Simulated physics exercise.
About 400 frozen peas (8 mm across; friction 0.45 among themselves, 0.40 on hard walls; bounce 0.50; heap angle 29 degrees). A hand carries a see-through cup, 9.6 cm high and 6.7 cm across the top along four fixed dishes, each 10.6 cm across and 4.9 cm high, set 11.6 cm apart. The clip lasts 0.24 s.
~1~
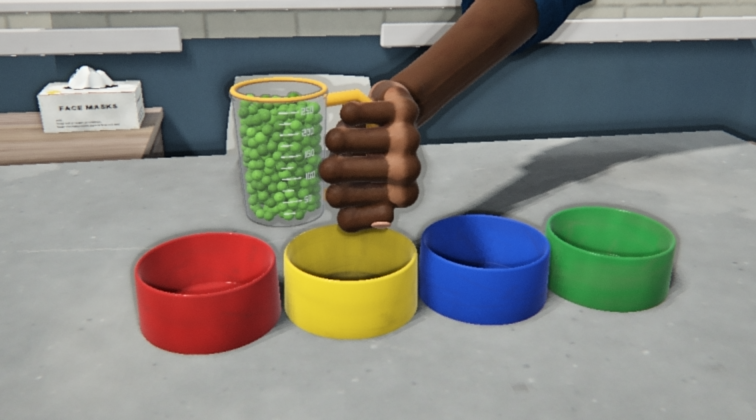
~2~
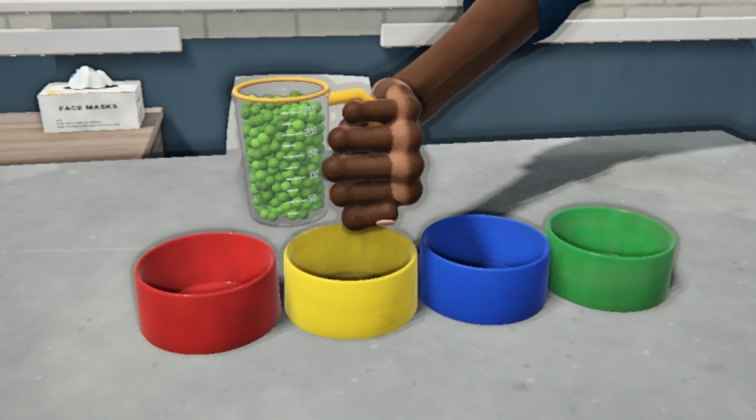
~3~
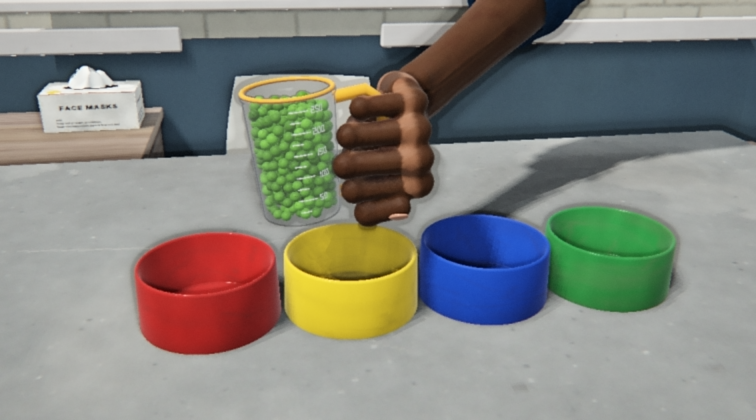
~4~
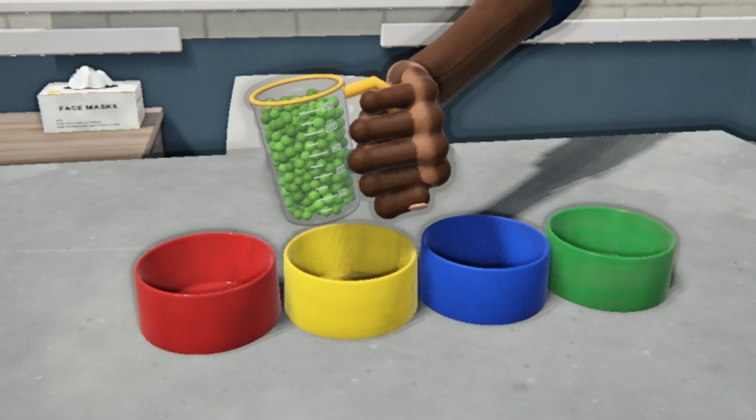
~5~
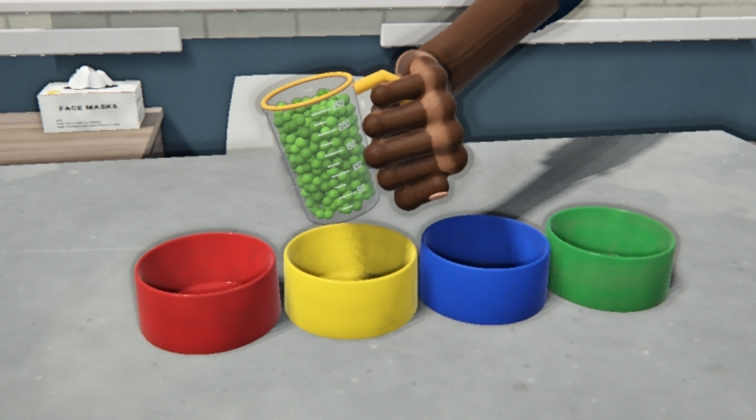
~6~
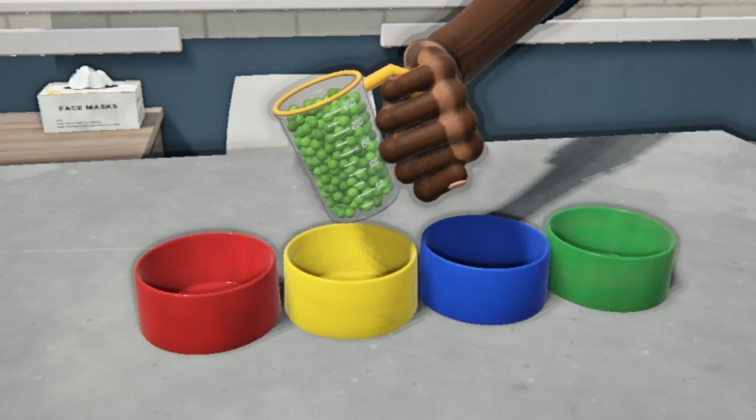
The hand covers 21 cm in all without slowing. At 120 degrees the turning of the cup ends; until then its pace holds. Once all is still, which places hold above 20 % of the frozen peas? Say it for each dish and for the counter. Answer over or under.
Red: Under, blue: Over, green: Under, yellow: Under, counter: Under.
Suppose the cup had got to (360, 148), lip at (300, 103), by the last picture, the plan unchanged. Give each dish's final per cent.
Red 0, blue 100, green 0, yellow 0.
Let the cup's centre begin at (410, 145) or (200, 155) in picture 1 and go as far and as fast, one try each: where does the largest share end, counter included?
Most goes to: Green; yellow.
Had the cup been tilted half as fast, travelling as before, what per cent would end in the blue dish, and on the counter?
Blue 100, counter 0.
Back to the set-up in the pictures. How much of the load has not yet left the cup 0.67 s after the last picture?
Some 90 per cent of the load.
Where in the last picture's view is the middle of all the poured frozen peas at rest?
At about (472, 268).
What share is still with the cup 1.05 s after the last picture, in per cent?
Some 20 per cent of the load.
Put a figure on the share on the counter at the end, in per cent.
Some 0 per cent.
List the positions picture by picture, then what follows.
The first picture shows cup at (282, 152), tilt 0 degrees, lip at (232, 91), moved 0.0 cm; middle of the pieces at (282, 158); red dish at (207, 262); yellow dish at (351, 251); blue dish at (485, 241); green dish at (610, 231).
The second picture shows cup at (286, 152), tilt 1 degrees, lip at (235, 92), moved 0.2 cm; middle of the pieces at (285, 157).
The third picture shows cup at (295, 152), tilt 5 degrees, lip at (241, 95), moved 1.0 cm; middle of the pieces at (295, 157).
The fourth picture shows cup at (310, 151), tilt 10 degrees, lip at (252, 99), moved 2.1 cm; middle of the pieces at (310, 156).
The fifth picture shows cup at (326, 150), tilt 16 degrees, lip at (263, 105), moved 3.3 cm; middle of the pieces at (326, 155).
The sixth picture shows cup at (341, 149), tilt 21 degrees, lip at (275, 110), moved 4.5 cm; middle of the pieces at (342, 154); red dish at (207, 262); yellow dish at (351, 251); blue dish at (485, 241); green dish at (610, 231).
Then, 0.40 s after the last picture, tilt 68 degrees; cup holds 100 %.
Then, 0.67 s after the last picture, tilt 100 degrees; cup holds 90 %, blue 5 %.
Then, 1.05 s after the last picture, tilt 120 degrees; cup holds 20 %, blue 80 %.
In the end, red 0 %, blue 100 %, green 0 %, yellow 0 %, counter 0 %.
